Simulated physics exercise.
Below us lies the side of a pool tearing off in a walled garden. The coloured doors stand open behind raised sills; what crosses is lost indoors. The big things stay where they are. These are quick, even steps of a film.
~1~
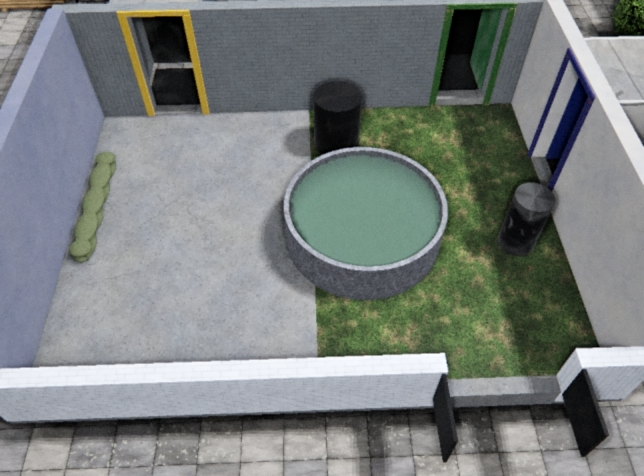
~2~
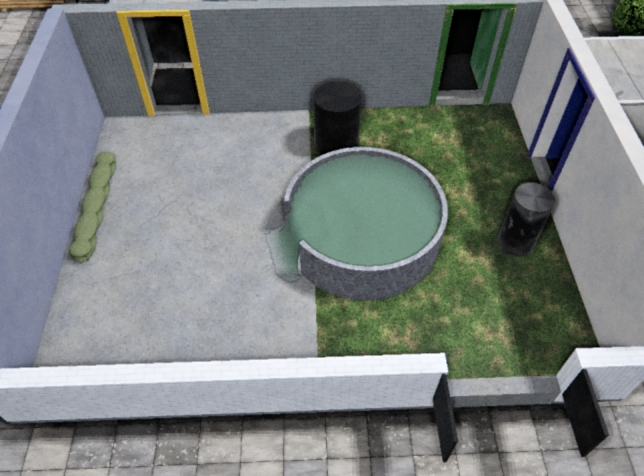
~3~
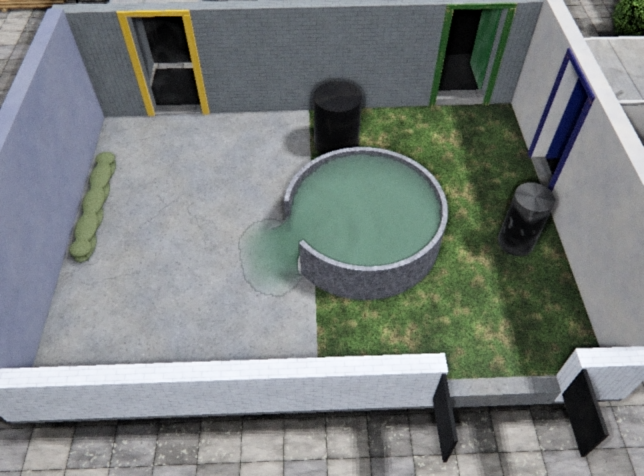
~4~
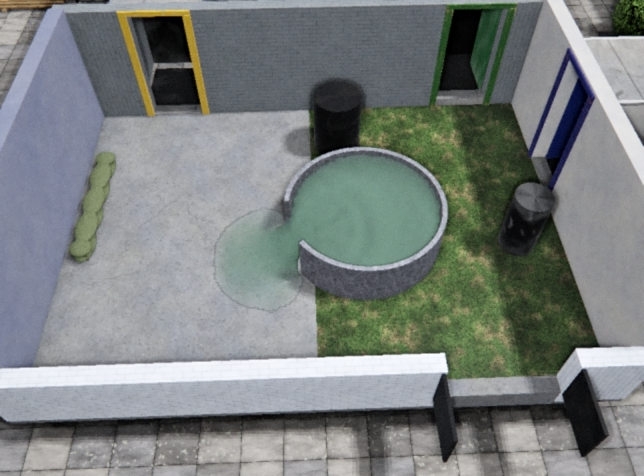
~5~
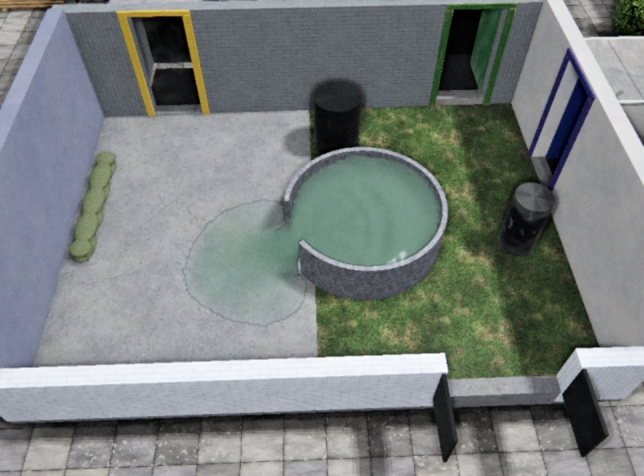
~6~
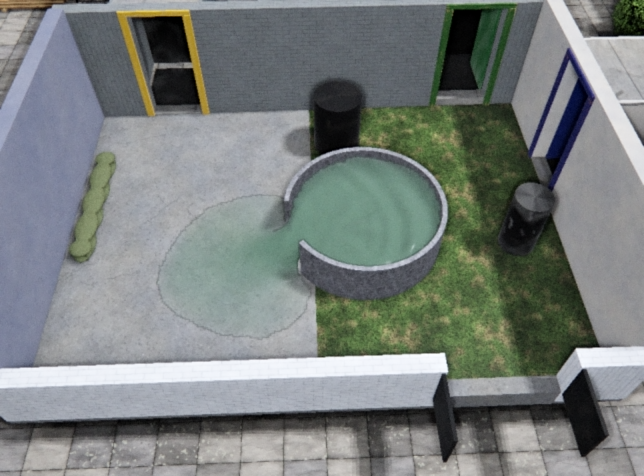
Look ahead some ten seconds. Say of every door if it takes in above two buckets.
In the end: The blue door admits no more than that; the yellow door lets in a lot; the green door admits no more than that.
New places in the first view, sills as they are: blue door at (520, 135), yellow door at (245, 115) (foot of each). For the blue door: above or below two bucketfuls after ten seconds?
In short: Blue door lets less in.
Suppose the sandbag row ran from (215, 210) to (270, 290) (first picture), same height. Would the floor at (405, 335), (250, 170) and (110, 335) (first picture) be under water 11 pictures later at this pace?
As listed: Clear, covered, awash.
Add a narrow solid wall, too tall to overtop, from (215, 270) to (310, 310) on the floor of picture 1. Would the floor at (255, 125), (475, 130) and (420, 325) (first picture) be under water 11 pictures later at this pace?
One after the other: No water, dry, clear.
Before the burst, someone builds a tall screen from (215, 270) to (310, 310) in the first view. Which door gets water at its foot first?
I say the yellow door.
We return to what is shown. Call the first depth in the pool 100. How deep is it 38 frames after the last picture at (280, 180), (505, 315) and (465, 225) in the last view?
About 0, 0 and 0 per cent.
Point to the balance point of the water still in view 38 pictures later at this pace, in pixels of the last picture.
At about (225, 248).
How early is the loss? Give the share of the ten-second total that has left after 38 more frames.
Some 25 per cent.
A moment on, water covers 30 % of the floor; the blue door not reached, the yellow door not reached, the green door not reached.
Next, water covers 35 % of the floor; the blue door not reached, the yellow door not reached, the green door not reached.
Then, water covers 40 % of the floor; the blue door not reached, the yellow door under two buckets in, the green door not reached.
Later, water covers 55 % of the floor; the blue door not reached, the yellow door over two buckets in, the green door not reached.
In the end, water covers 75 % of the floor; the blue door not reached, the yellow door far over two buckets in, the green door not reached.
